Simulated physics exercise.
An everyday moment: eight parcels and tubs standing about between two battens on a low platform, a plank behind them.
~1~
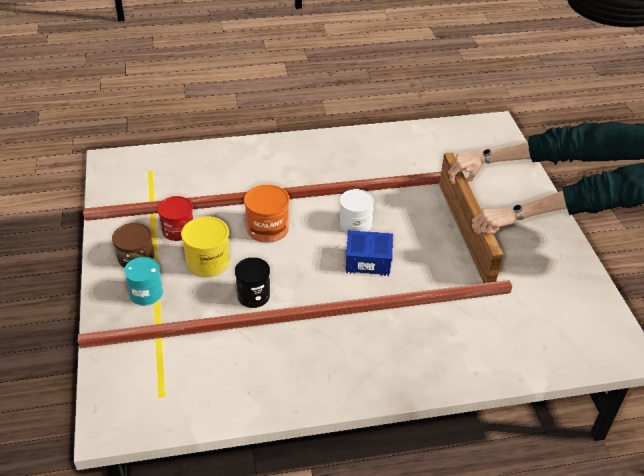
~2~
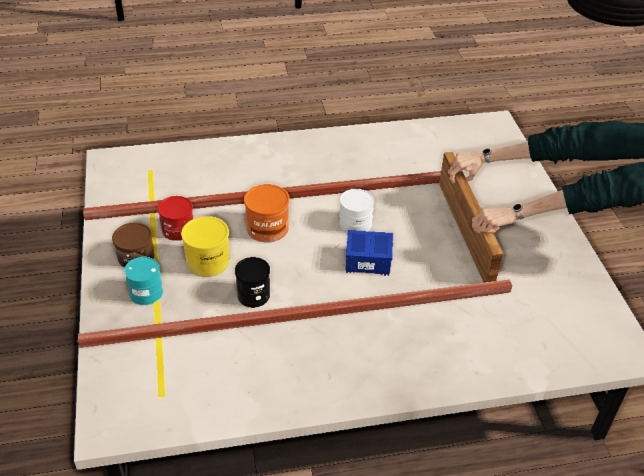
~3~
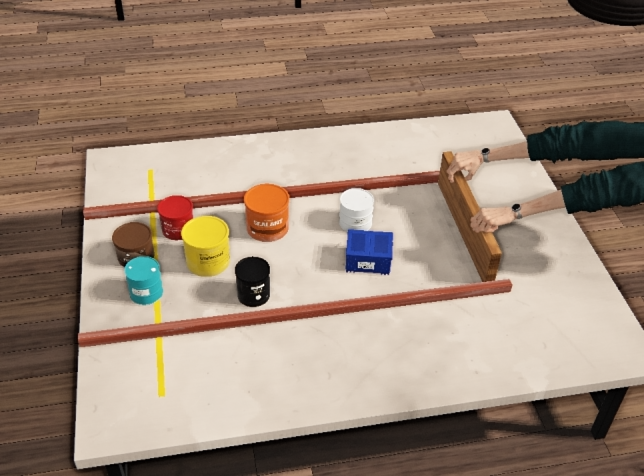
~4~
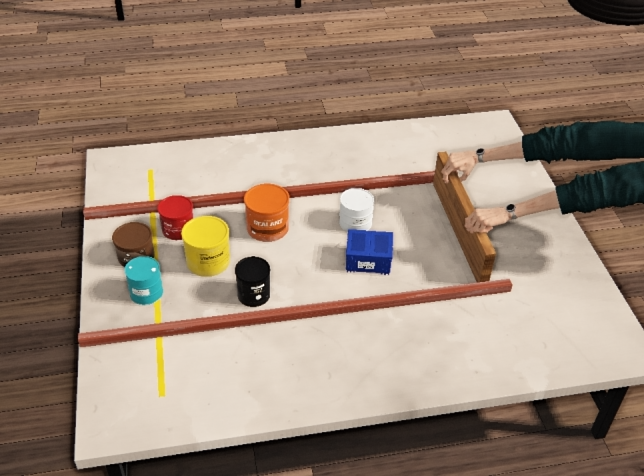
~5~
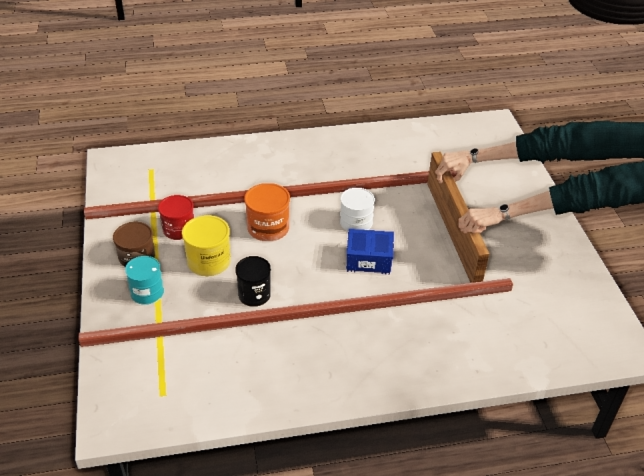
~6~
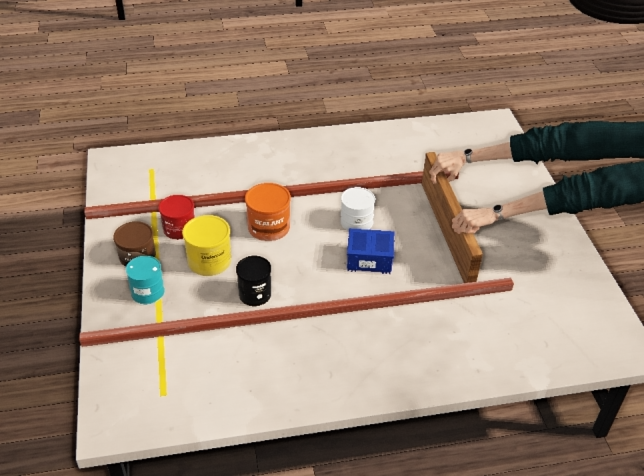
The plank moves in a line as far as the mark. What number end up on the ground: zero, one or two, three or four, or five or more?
The number that fall off is one or two.
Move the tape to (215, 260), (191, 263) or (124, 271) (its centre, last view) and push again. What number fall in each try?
Down on the ground: 0, 0 and 5.
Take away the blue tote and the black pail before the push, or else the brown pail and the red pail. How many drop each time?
Fallen: 1, and 0 in the other try.
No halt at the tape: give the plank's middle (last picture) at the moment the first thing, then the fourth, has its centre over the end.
About (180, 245), then (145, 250).
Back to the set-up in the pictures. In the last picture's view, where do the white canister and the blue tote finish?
The white canister at (137, 231), the blue tote at (133, 291).
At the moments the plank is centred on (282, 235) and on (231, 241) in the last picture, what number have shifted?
The counts are 4 and 6.
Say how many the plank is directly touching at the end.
That makes 3.
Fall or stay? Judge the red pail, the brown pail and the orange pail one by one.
The red pail tumbles off, the brown pail survives, the orange pail is kept.
Early on, none off yet; brown pail at rest near (135, 245); turquoise canister at rest near (146, 280); red pail at rest near (178, 217).
A while later, none off yet; brown pail at rest near (135, 245); turquoise canister at rest near (146, 280); red pail travelled a little near (161, 217).
Finally, the number that fall off is one or two; lost, red pail.
